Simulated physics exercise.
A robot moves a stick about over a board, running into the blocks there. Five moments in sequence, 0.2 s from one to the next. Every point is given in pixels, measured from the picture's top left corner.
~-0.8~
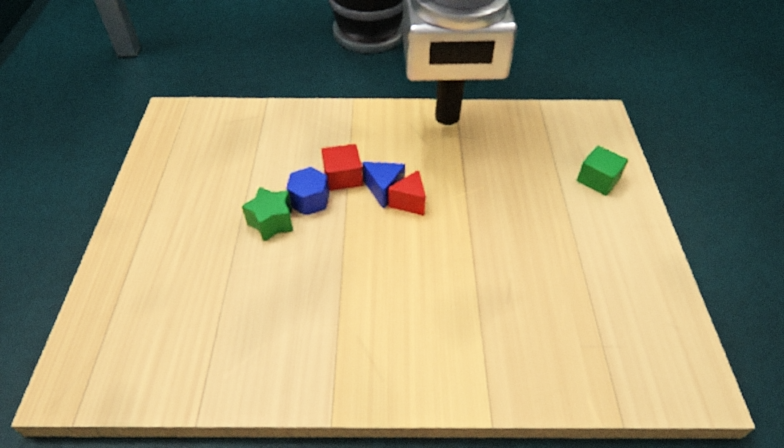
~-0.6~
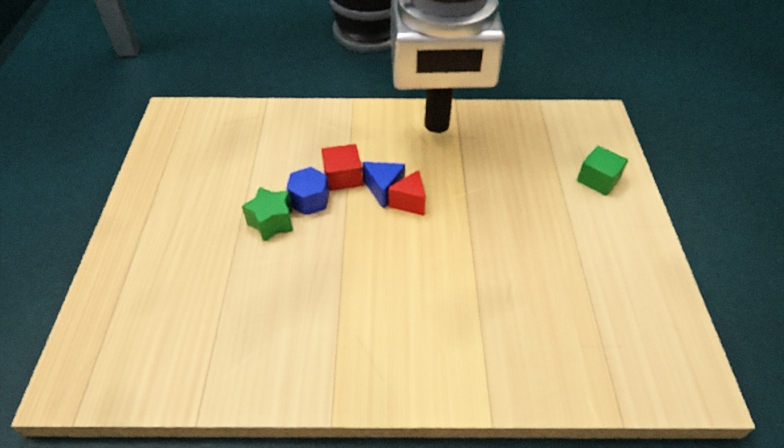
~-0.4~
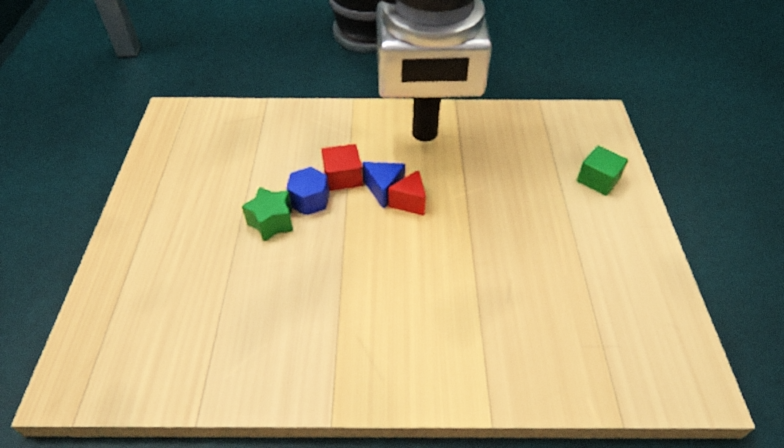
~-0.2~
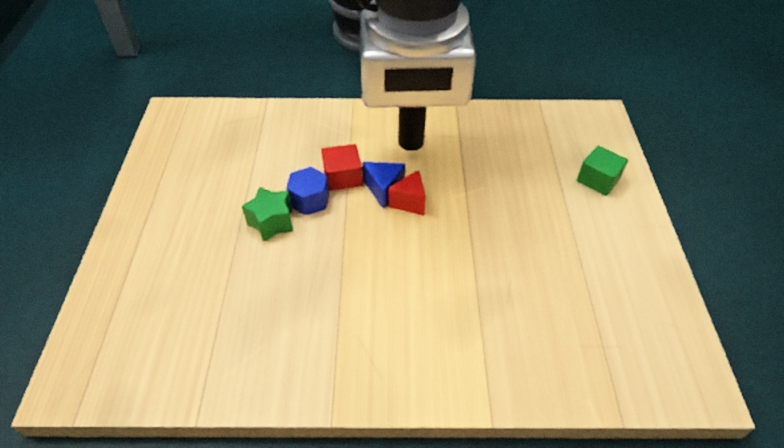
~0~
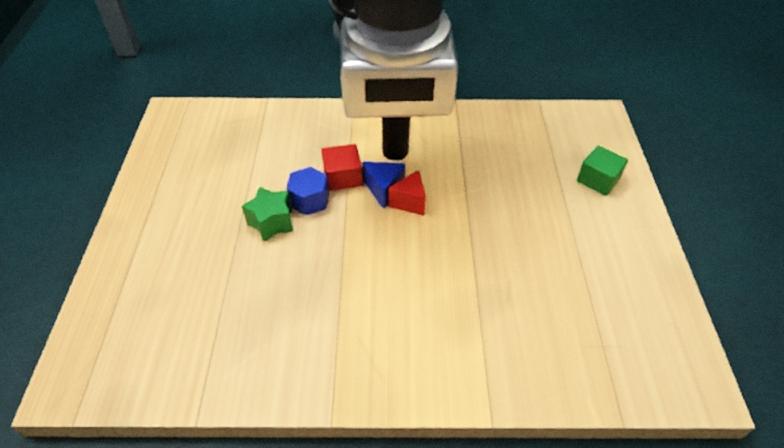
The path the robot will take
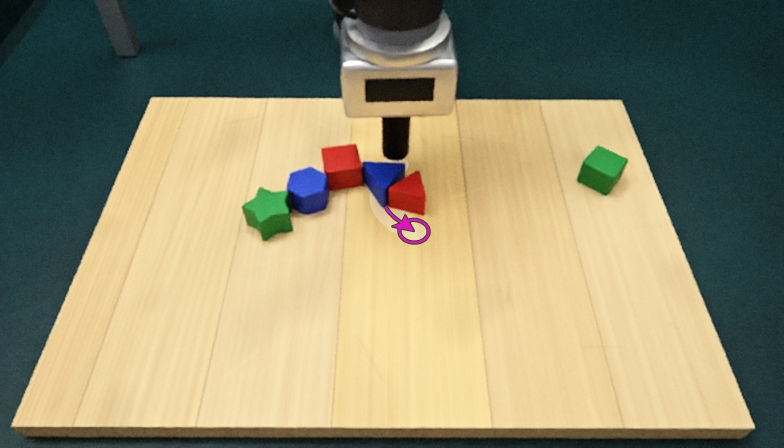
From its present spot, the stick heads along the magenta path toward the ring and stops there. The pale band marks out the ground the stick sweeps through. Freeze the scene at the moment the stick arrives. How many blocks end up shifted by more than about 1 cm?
That push would leave two blocks displaced by more than about 1 cm.
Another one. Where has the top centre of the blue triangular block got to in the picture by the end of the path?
I expect it at (369, 211).
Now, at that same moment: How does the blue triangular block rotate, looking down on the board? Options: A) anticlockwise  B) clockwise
Option B.
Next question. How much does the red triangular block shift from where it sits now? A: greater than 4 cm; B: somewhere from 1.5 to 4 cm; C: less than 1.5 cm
Choice B: Somewhere from 1.5 to 4 cm.
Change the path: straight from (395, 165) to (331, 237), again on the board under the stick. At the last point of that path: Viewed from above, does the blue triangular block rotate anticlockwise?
Final answer: Yes.
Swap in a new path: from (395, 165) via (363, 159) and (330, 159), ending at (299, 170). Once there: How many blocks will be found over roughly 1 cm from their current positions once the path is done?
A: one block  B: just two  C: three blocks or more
My answer is option C.
The line goes from (395, 165) via (386, 187) and (389, 212), ending at (414, 231).
The first path, step by step. One third of the way, stick (386, 176); blue triangular block (373, 188), turned 25° clockwise; red triangular block (411, 188), turned 15° anticlockwise.
Two thirds of the way, stick (389, 199); blue triangular block (368, 209), turned 35° clockwise; red triangular block (416, 193), turned 50° anticlockwise.
At the end, stick (415, 219); red four-sided block unmoved; blue triangular block (369, 211), turned 45° clockwise; red triangular block (435, 200), turned 95° anticlockwise.
